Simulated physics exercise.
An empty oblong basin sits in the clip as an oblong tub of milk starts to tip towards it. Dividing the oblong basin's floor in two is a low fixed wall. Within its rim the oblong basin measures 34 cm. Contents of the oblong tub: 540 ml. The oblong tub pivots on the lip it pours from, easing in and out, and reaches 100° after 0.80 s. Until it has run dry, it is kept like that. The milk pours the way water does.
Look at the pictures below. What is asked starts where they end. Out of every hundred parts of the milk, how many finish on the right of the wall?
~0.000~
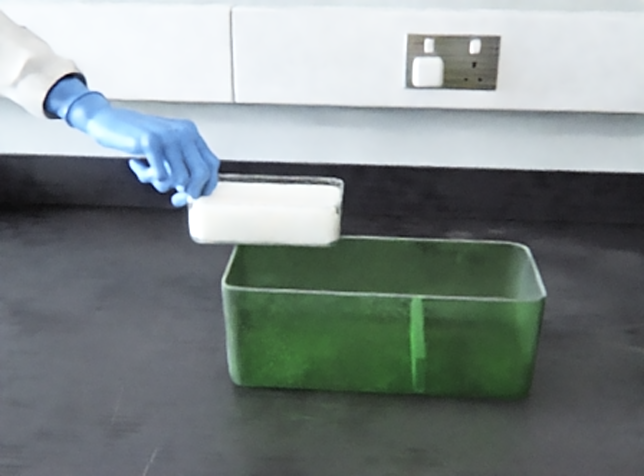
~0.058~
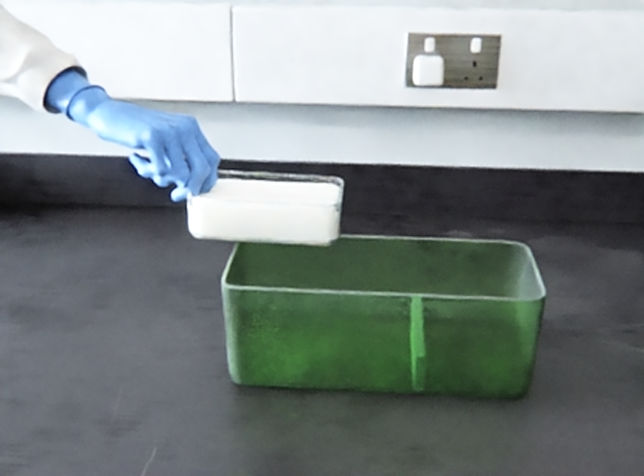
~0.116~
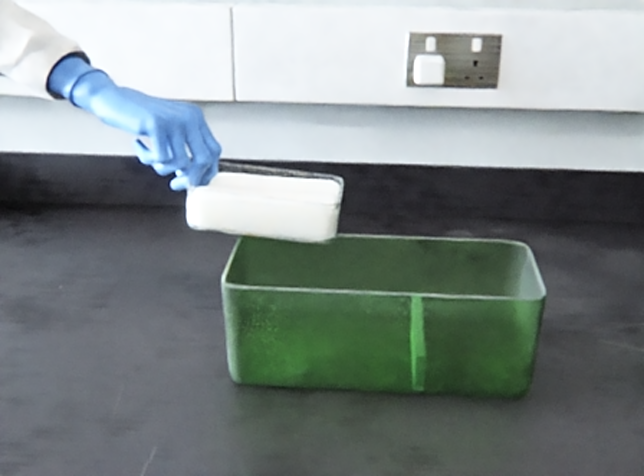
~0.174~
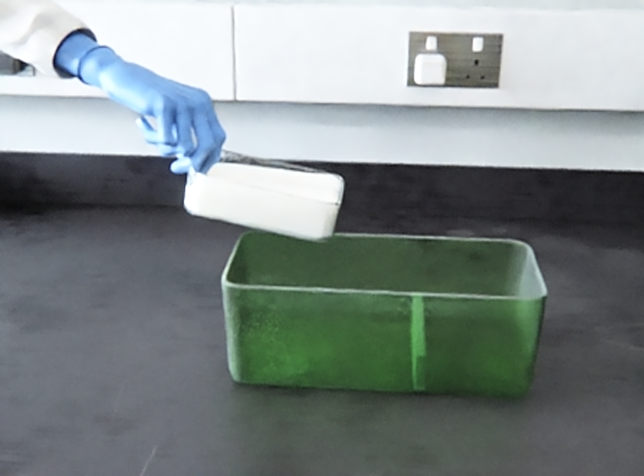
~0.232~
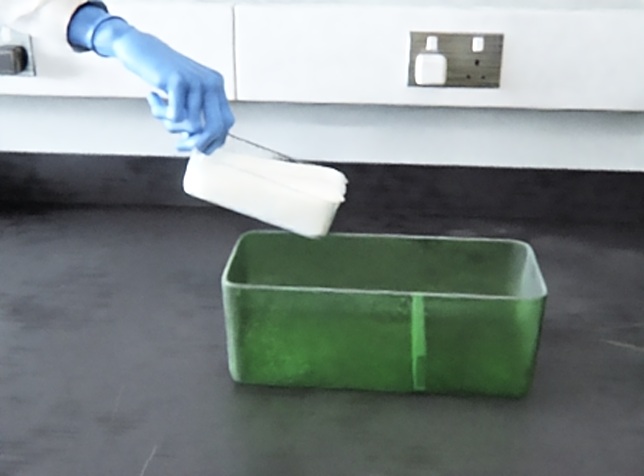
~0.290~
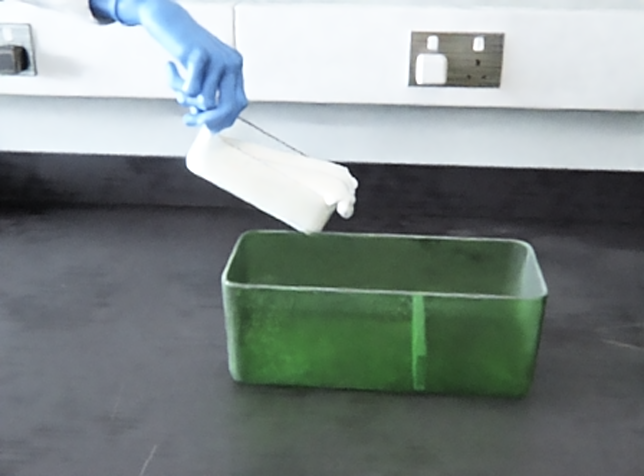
About 66 in every hundred.
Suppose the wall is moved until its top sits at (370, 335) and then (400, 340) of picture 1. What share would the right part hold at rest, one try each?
First try about 80 %, second try about 70 %.
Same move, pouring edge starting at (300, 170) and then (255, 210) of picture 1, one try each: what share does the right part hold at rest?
35 per cent first, 5 per cent second.
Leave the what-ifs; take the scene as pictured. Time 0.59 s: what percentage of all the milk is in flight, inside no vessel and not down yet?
Near 48 per cent at that moment.
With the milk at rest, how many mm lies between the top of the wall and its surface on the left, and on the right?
Left about 40 mm, while the right is about 24 mm.
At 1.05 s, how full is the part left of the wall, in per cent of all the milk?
The left part holds some 30 per cent.
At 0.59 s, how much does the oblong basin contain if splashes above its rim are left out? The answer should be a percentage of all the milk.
Near 42 in a hundred.
By 0.59 s the tilt is 84° and 10 per cent is still to pour, 13 is left of the wall and 29 right of it.
By 0.81 s the tilt is 100° and 1 per cent is still to pour, 21 is left of the wall and 71 right of it.
By 1.05 s the tilt is 100° and 0 per cent is still to pour, 30 is left of the wall and 66 right of it.
By 1.30 s the tilt is 100° and 0 per cent is still to pour, 30 is left of the wall and 66 right of it.
At rest 30 per cent lies left of the wall, 66 right of it and 4 outside.
